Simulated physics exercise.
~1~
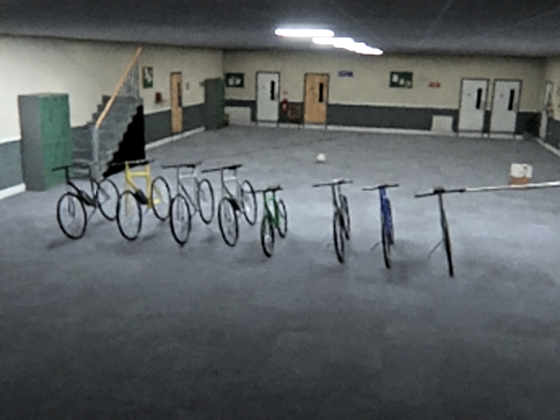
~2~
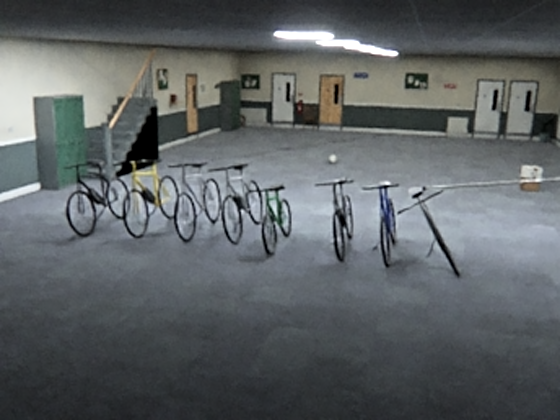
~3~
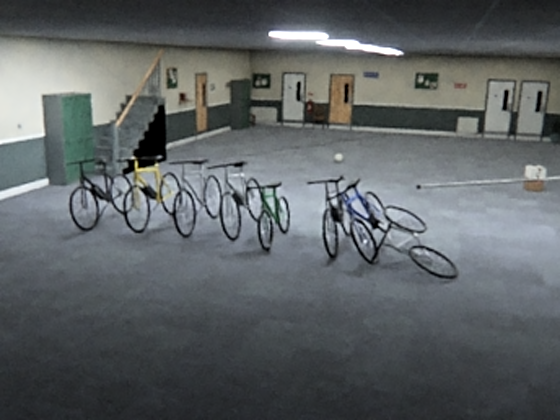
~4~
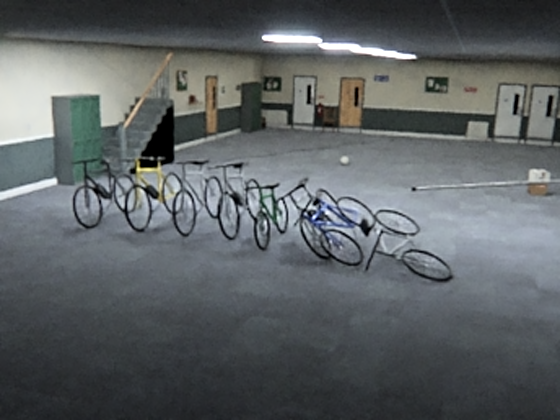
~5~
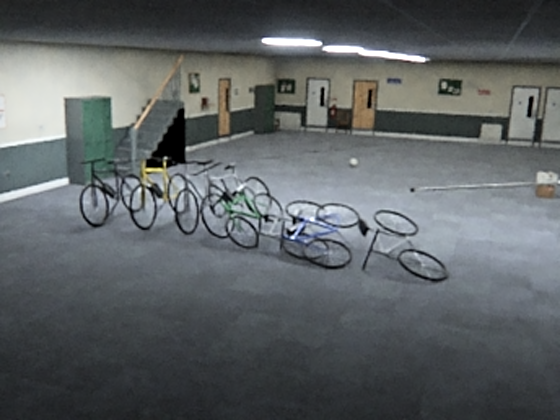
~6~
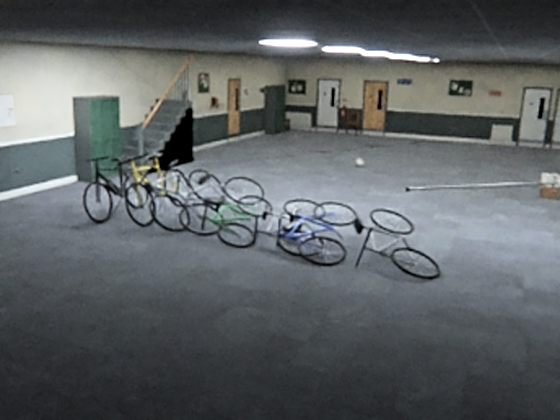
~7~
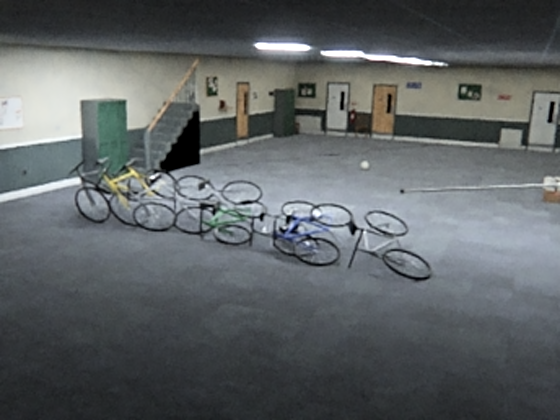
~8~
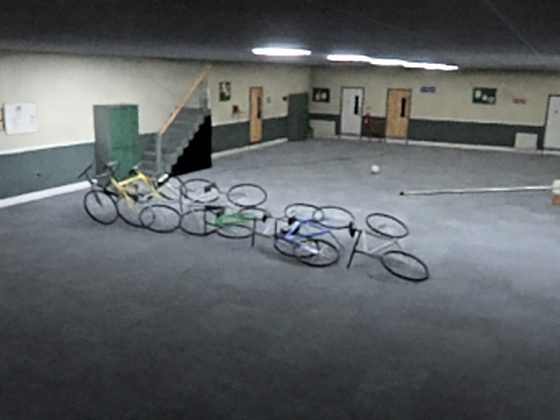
In a wide, dim hall with cream and dark green walls, seen from slightly above by a gently drifting camera, eight bicycles stand side by side. A yellow one is near the left end, a green one in the middle and a blue one right of it, with stairs, a green locker and doors behind. The bicycle at the right end tips over toward the right. The blue one and its neighbour topple next, then the green one, and the fall spreads leftward through the row. Last, the yellow bicycle leans over with the leftmost one, and none remains upright.
